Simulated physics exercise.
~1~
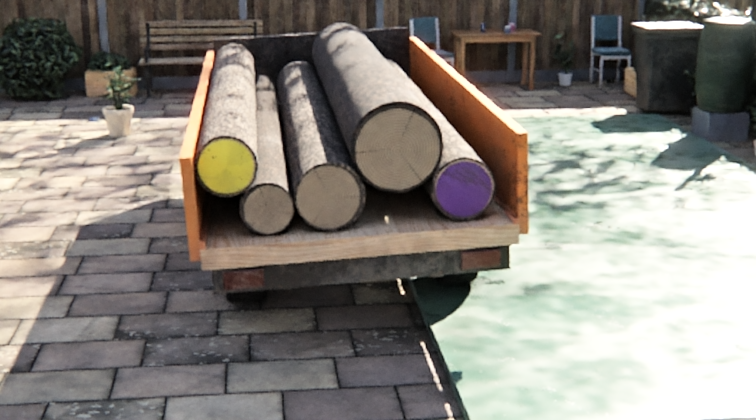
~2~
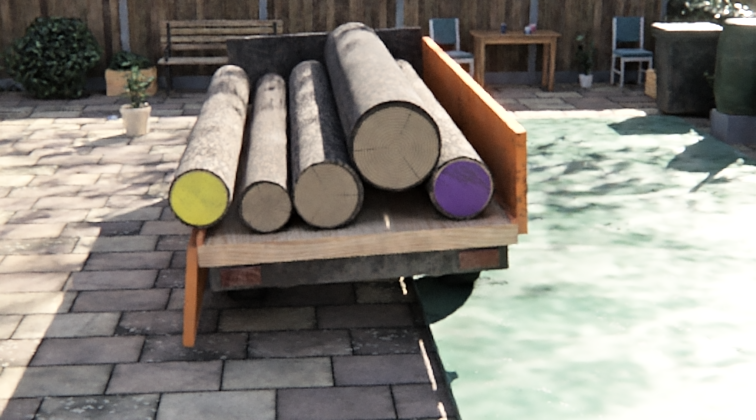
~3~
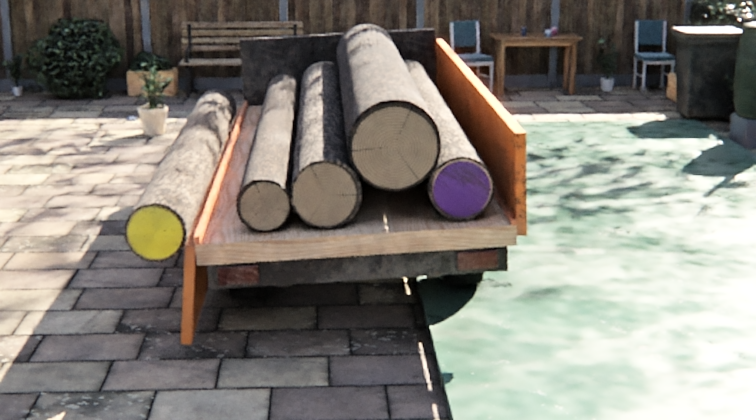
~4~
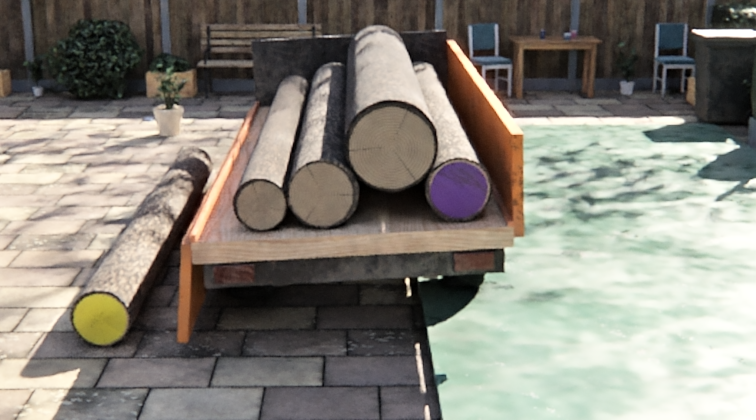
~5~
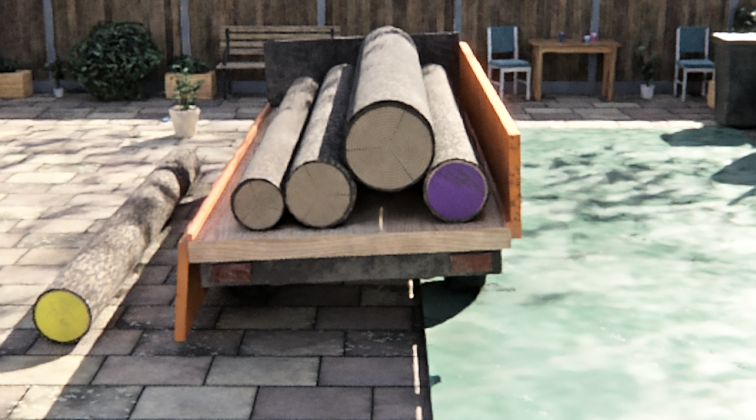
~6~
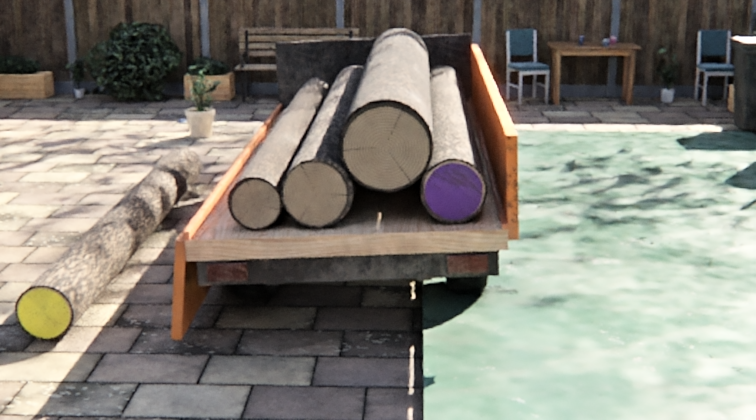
At first, five logs lie side by side on a low trailer parked on a patio, held in by an orange board on each side, with a yellow-ended log at the left and a purple-ended one at the right. The left board swings out and down, and the yellow-ended log shifts toward that edge. It then rolls over the side and drops to the paving. There it rolls a little farther left and slows. The view drifts slightly sideways throughout. In the end, the yellow-ended log lies on the ground, while the other four remain on the deck.
